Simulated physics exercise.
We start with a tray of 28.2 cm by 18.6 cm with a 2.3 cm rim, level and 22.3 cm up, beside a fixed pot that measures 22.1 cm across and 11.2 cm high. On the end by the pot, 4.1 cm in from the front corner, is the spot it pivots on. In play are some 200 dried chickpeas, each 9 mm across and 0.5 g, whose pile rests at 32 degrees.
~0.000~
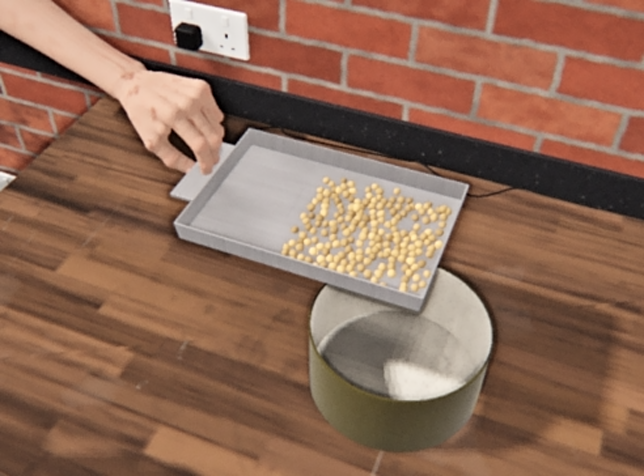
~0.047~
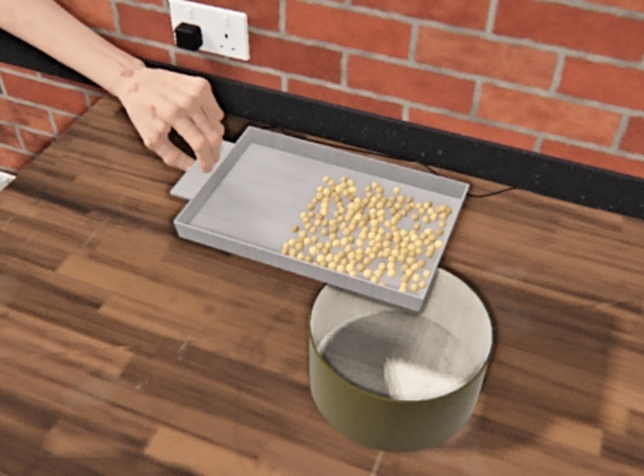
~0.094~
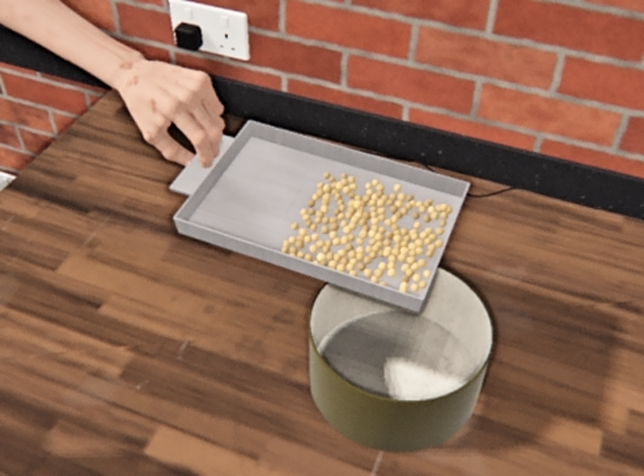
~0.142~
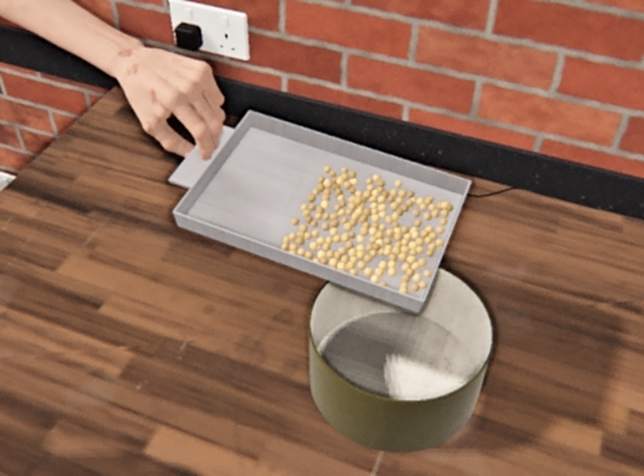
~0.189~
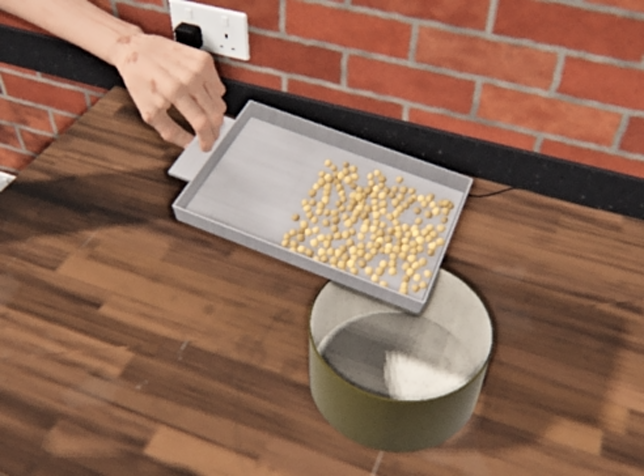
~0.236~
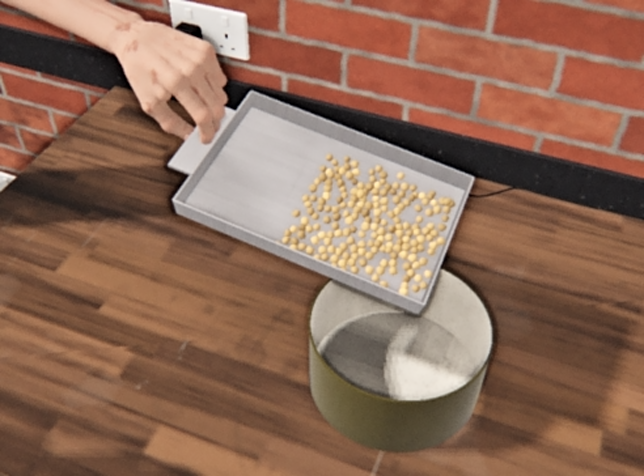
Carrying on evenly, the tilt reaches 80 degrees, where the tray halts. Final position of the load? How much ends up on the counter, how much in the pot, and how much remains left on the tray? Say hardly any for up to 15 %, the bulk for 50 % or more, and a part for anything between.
By place: Counter hardly any, pot hardly any, tray the bulk.
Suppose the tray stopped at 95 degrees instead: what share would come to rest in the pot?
I'd put it at close to 55 per cent.
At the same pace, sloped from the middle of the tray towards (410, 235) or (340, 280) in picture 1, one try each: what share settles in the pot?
Roughly 5 % for the first direction, roughly 5 % for the second.
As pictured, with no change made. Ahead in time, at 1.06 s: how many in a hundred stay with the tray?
Roughly 100 per cent.
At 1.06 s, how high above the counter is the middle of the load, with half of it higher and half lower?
Around 28 cm up.
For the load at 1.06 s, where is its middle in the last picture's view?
My estimate is roughly (414, 236).
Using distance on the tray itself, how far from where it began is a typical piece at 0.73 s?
Displacement on the tray: About 3 cm.
After 0.73 s, tilt 44 degrees; the tray holds 100 %, the pot 0 %.
Then, at 1.06 s, tilt 66 degrees; the tray holds 100 %, the pot 0 %.
After 1.49 s, tilt 80 degrees; the tray holds 100 %, the pot 0 %.
By 2.2 s all is still; counter 0 %, pot 0 %, tray 100 %.
